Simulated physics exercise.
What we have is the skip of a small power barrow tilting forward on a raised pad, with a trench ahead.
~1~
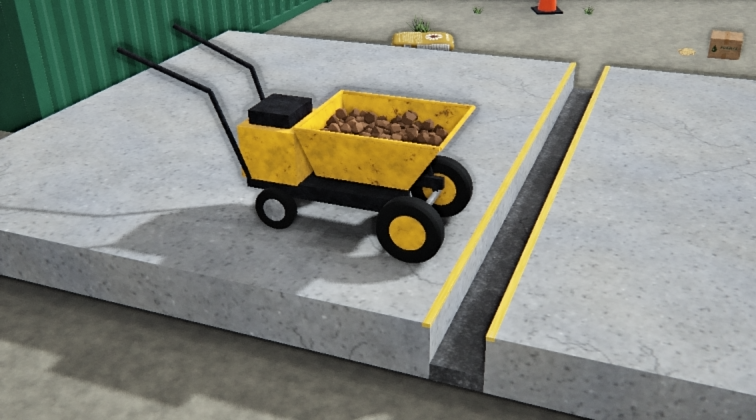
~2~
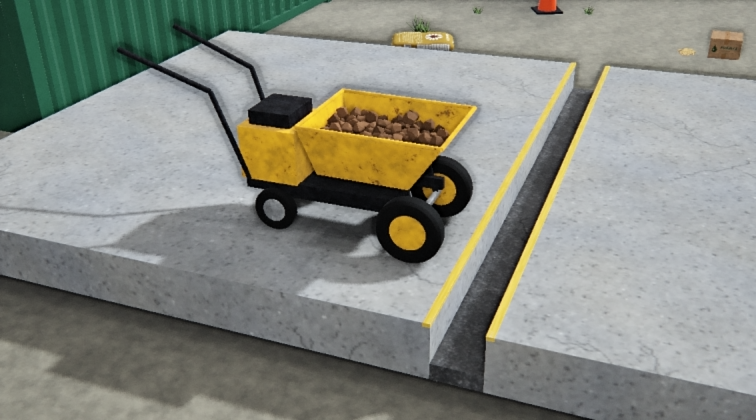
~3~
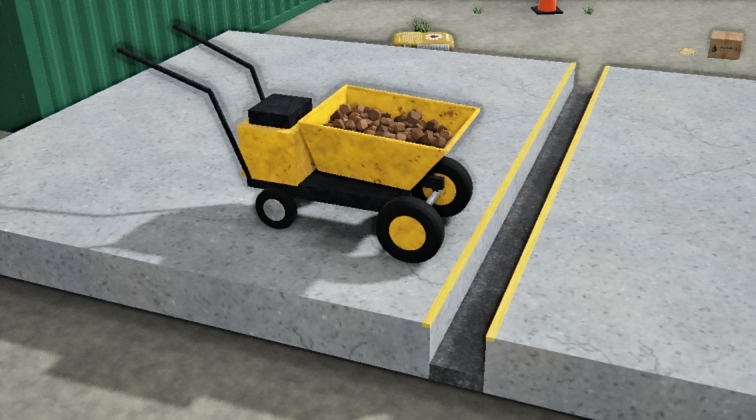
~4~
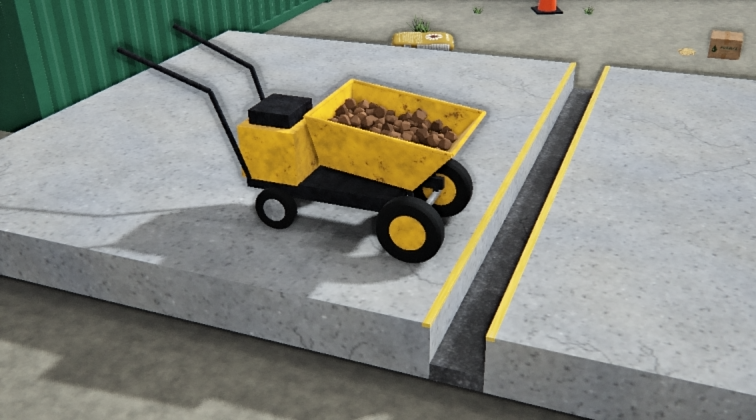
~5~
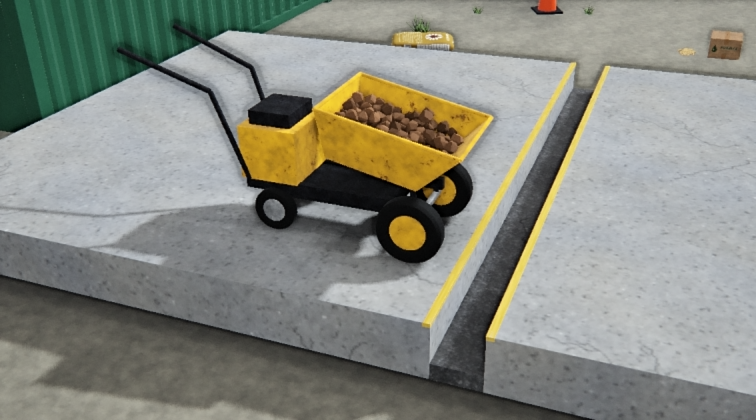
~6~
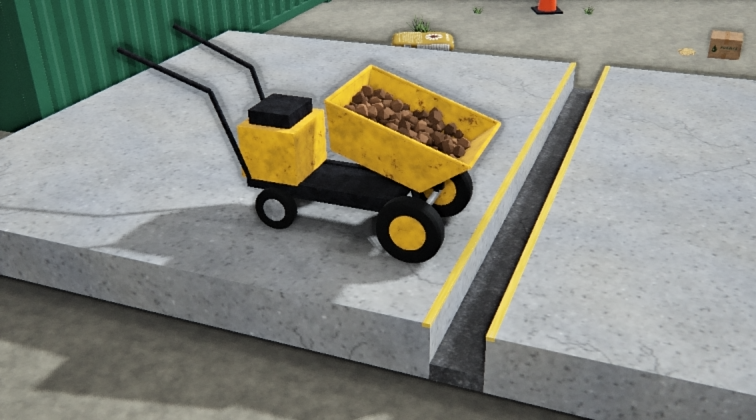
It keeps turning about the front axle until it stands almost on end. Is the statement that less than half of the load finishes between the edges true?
The load ends chiefly outside the trench.
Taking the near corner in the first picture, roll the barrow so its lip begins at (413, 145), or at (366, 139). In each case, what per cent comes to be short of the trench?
In order: 0 % and 10 %.
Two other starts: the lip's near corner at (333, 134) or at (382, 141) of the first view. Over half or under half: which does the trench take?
Initially shy of half, next past the halfway mark.
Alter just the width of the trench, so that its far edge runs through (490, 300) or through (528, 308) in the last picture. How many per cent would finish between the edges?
Respectively, 0 % and 60 %.
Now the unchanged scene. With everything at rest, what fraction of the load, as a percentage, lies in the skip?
All told, it is near 25 percent.
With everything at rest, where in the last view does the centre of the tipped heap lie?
Centre at rest: Close to (566, 255).
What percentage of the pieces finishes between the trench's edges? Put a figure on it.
Roughly 5 in every hundred pieces, I'd say.
Shortly afterwards, skip tipped steeply; the whole lot in the skip.
Next, skip tipped right over; the bulk in the skip; near a quarter beyond it; only a few falling.
Some moments later, skip tipped right over; near a quarter in the skip; only a few in or heaped over the trench; near two thirds beyond it.
In the end, skip tipped right over; near a quarter in the skip; only a few in or heaped over the trench; the bulk beyond it.
